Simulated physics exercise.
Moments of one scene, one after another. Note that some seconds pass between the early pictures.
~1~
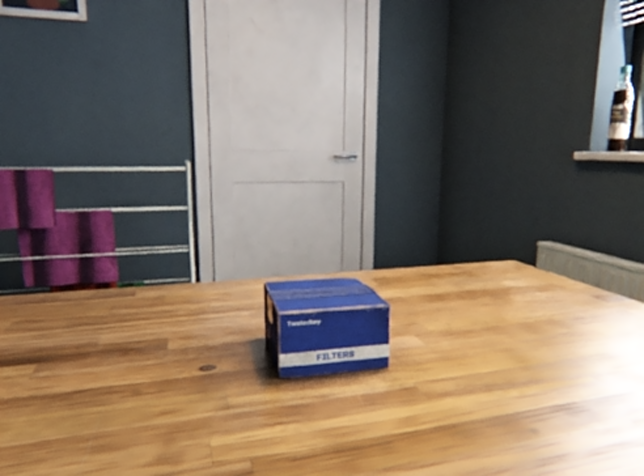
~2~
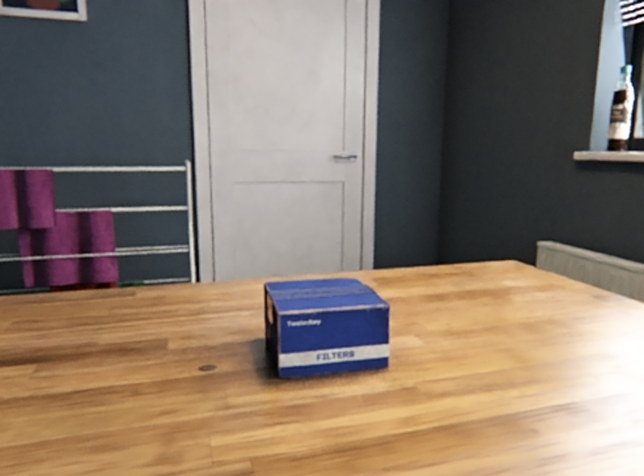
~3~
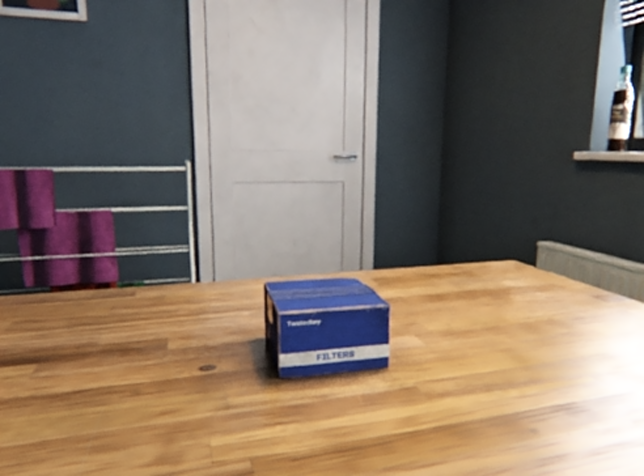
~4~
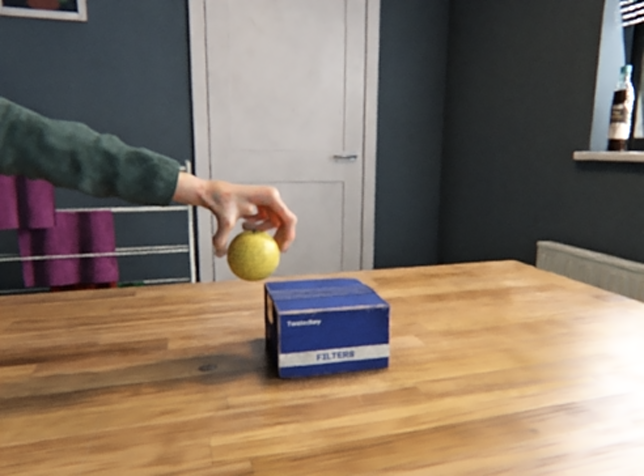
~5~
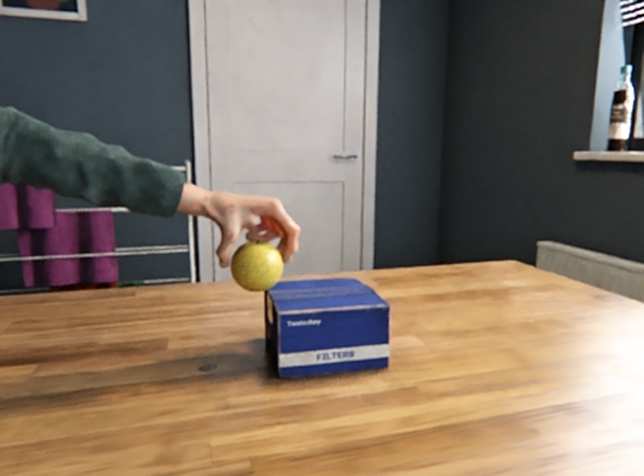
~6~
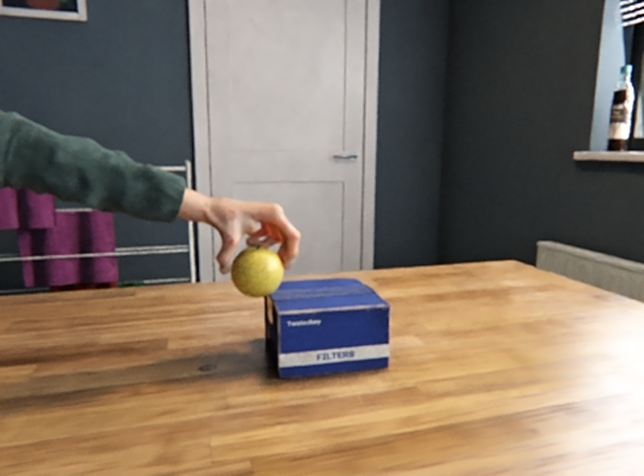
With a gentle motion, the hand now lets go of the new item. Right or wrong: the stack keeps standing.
Wrong, it comes down.
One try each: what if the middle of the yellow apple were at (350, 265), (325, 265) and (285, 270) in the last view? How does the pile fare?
Lab note - case 1: No collapse; case 2: No collapse; case 3: No collapse.
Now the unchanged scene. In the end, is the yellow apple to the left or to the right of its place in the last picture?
Leftward.
Then, 0.20 s after the last picture, yellow apple rolled a little near (249, 282).
Then, 0.30 s after the last picture, yellow apple now fallen.
Then, 0.40 s after the last picture, things are still on the move.
At rest, fallen, yellow apple; blue box in place. Seen from the same camera at the end, yellow apple near (225, 338). The pile loses its balance.
